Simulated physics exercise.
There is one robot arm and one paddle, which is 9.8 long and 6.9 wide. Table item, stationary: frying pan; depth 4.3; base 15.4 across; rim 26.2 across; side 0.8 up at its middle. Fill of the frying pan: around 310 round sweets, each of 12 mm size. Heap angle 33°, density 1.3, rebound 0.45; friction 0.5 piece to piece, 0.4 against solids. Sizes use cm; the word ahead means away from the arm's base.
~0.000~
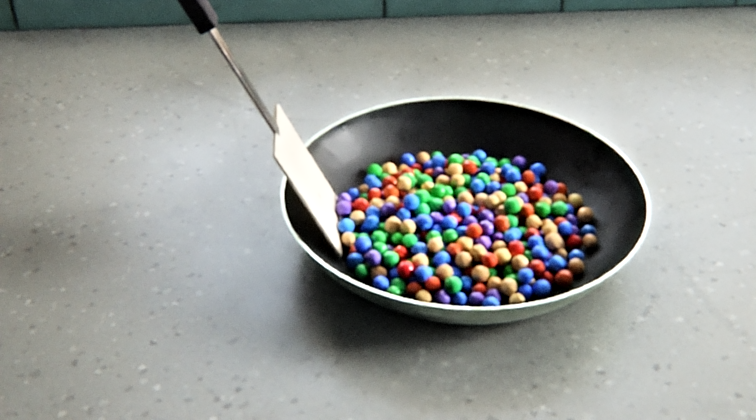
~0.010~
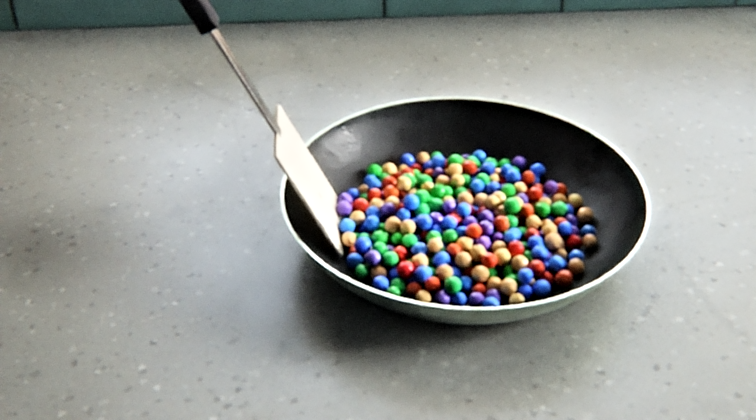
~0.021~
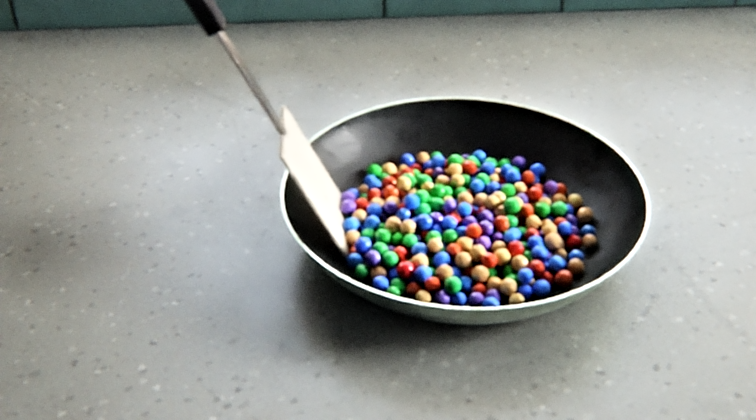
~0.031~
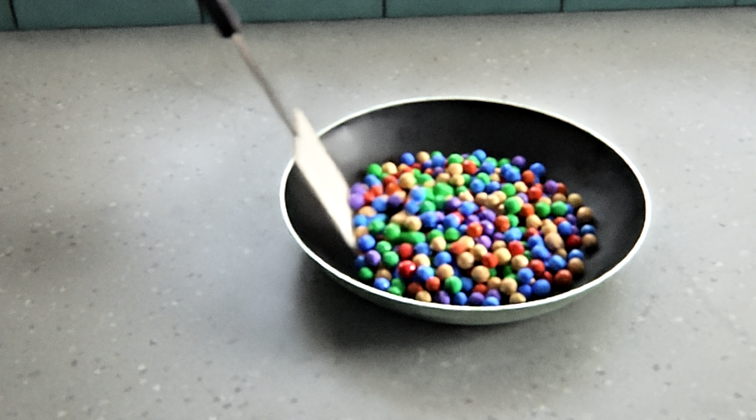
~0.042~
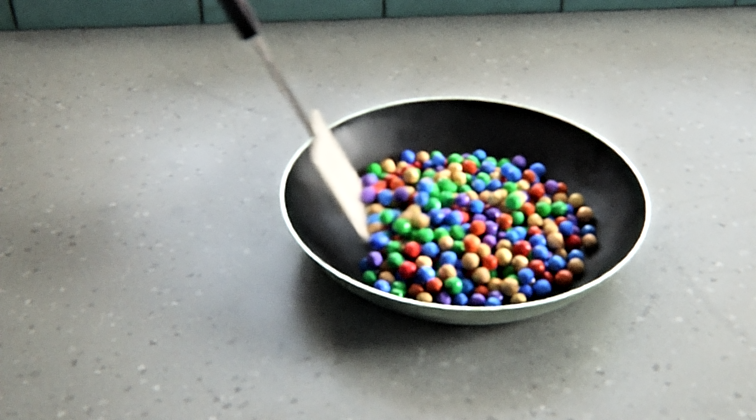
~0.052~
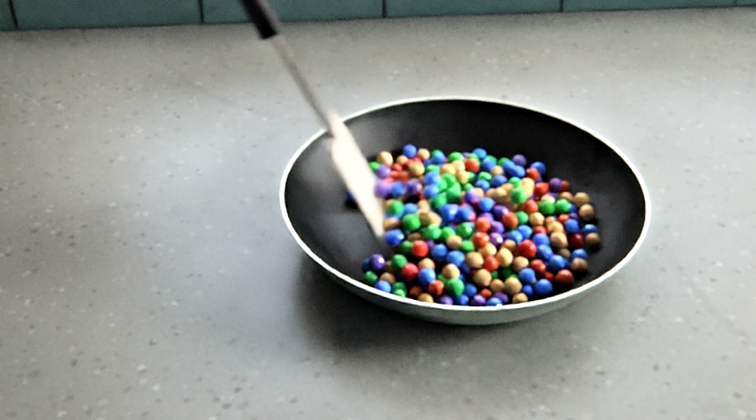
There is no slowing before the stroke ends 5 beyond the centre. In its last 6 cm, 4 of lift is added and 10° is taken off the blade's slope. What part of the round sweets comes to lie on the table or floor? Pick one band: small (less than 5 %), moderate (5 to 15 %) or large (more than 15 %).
Moderate.
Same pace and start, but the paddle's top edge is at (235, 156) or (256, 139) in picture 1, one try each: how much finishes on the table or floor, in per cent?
Some 15 and 10 per cent.
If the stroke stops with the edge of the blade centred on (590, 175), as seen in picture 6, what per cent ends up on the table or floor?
20 %, roughly.
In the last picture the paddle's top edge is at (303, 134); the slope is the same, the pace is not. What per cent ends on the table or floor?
About 0 per cent.
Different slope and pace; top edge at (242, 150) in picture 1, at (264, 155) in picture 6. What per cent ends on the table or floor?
0 %.
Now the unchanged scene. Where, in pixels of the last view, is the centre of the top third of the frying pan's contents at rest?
It is centred near (578, 204).
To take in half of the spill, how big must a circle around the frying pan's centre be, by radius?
I reckon close to 50 centimetres.
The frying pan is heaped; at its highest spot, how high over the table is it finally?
Height at the end: Around 4.5 cm.
After 0.08 s, sloping 65°, highest piece 6 above the table; 310 in the frying pan.
After 0.10 s, sloping 62°, highest piece 8 above the table; 310 in the frying pan.
After 0.31 s, sloping 55°, highest piece 4 above the table; 281 in the frying pan, 28 on the table or floor, 1 on the blade or in flight.
After 1.36 s, sloping 55°, highest piece 4 above the table; 281 in the frying pan, 29 on the table or floor.
In the end, 281 in the frying pan, 29 on the table or floor. That is 9 % on the table or floor.
